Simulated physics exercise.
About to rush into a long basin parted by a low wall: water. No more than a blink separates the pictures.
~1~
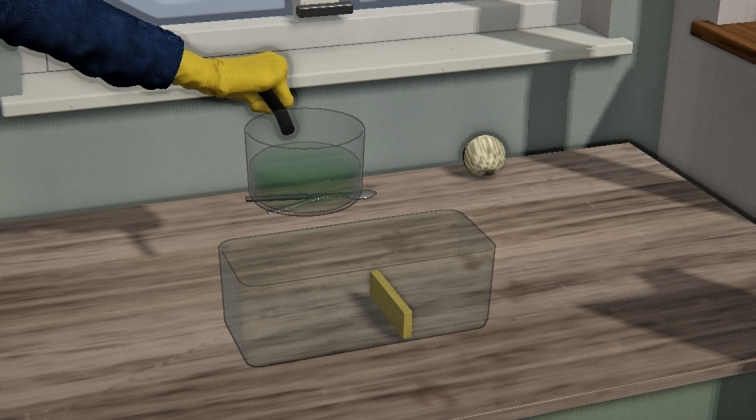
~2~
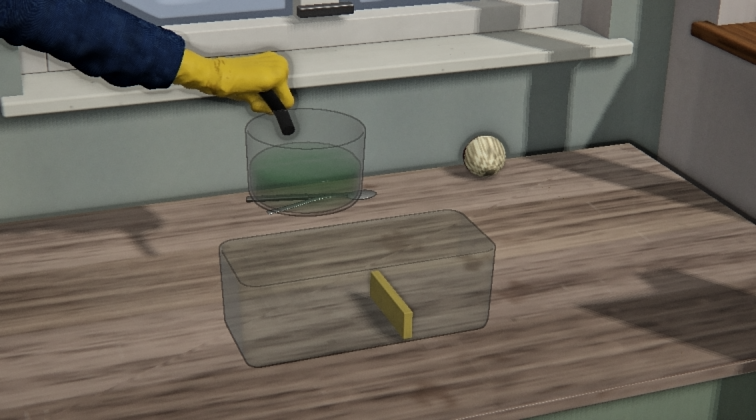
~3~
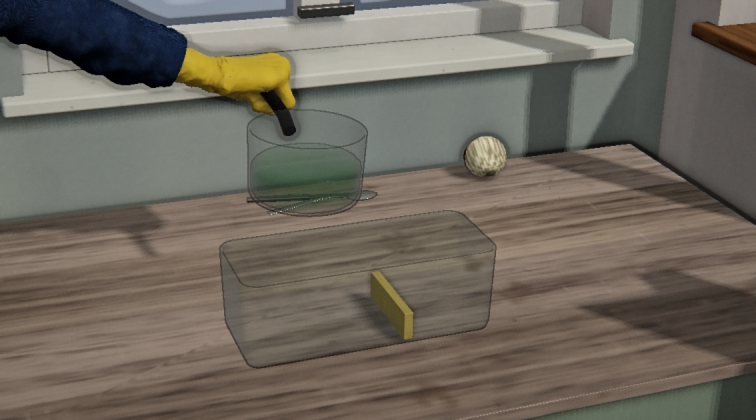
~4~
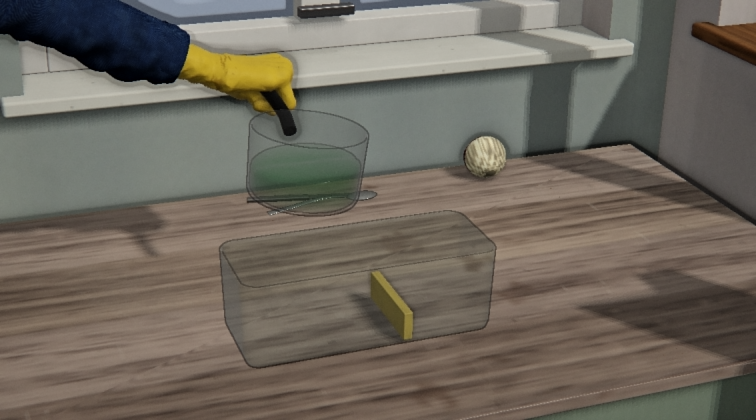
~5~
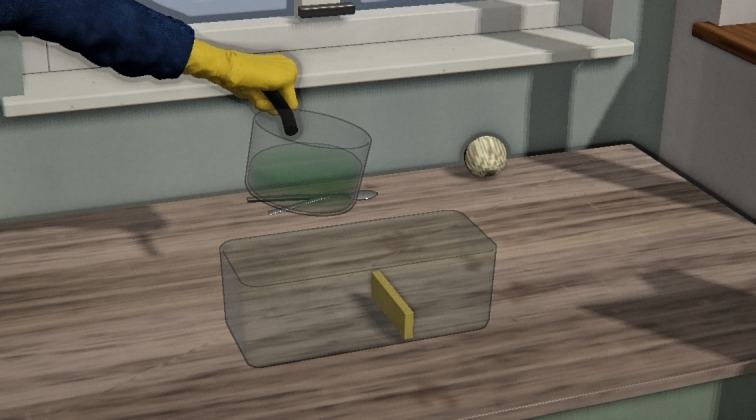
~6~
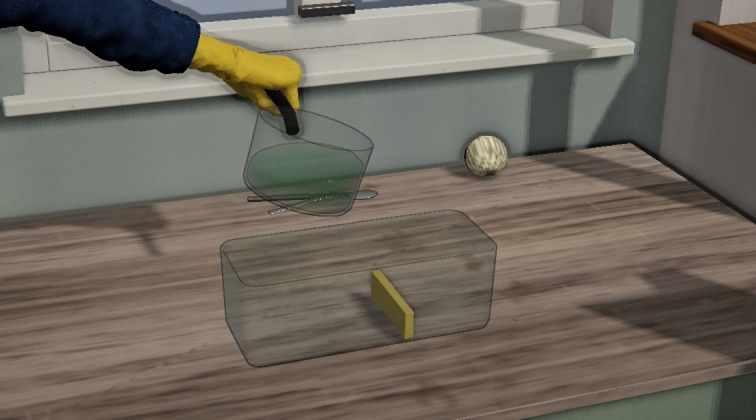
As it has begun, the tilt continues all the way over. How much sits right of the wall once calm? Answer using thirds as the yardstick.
Between a third and two thirds of it.
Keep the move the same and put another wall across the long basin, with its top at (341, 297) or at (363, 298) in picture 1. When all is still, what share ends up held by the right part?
95 % and 90 %, roughly.
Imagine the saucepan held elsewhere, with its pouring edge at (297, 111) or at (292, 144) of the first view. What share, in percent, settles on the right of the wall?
One after the other: 5 %, 5 %.
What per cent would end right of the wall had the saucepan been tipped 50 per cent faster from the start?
Roughly 50 percent.
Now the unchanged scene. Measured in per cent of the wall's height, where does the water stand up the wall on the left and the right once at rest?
Left: About 30; right: About 70.
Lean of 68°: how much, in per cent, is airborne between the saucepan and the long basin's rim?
Estimated at 20 per cent or so.
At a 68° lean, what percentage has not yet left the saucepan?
75 in a hundred.
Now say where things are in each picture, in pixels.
In the first frame, tilt 0°; pouring edge (360, 123); surface from (250, 166) to (356, 153); the long basin's rim runs from (229, 266) to (478, 229); the wall's top is at (391, 292).
In the second frame, tilt 1°; pouring edge (361, 124); surface from (251, 166) to (356, 154).
In the third frame, tilt 3°; pouring edge (363, 127); surface from (251, 166) to (357, 154).
In the fourth frame, tilt 6°; pouring edge (364, 130); surface from (250, 167) to (356, 155).
In the fifth frame, tilt 11°; pouring edge (367, 135); surface from (250, 166) to (358, 154).
In the sixth frame, tilt 17°; pouring edge (369, 140); surface from (249, 166) to (358, 154).
A moment on, the saucepan is tipped part way and 75 per cent is still to pour, 2 is left of the wall and 2 right of it.
Next, the saucepan is tipped on its side and 22 per cent is still to pour, 14 is left of the wall and 51 right of it.
Then the saucepan is tipped right over and 2 per cent is still to pour, 37 is left of the wall and 58 right of it.
Later the saucepan is tipped right over and 0 per cent is still to pour, 41 is left of the wall and 58 right of it.
At rest 41 per cent lies left of the wall, 58 right of it and 1 outside.
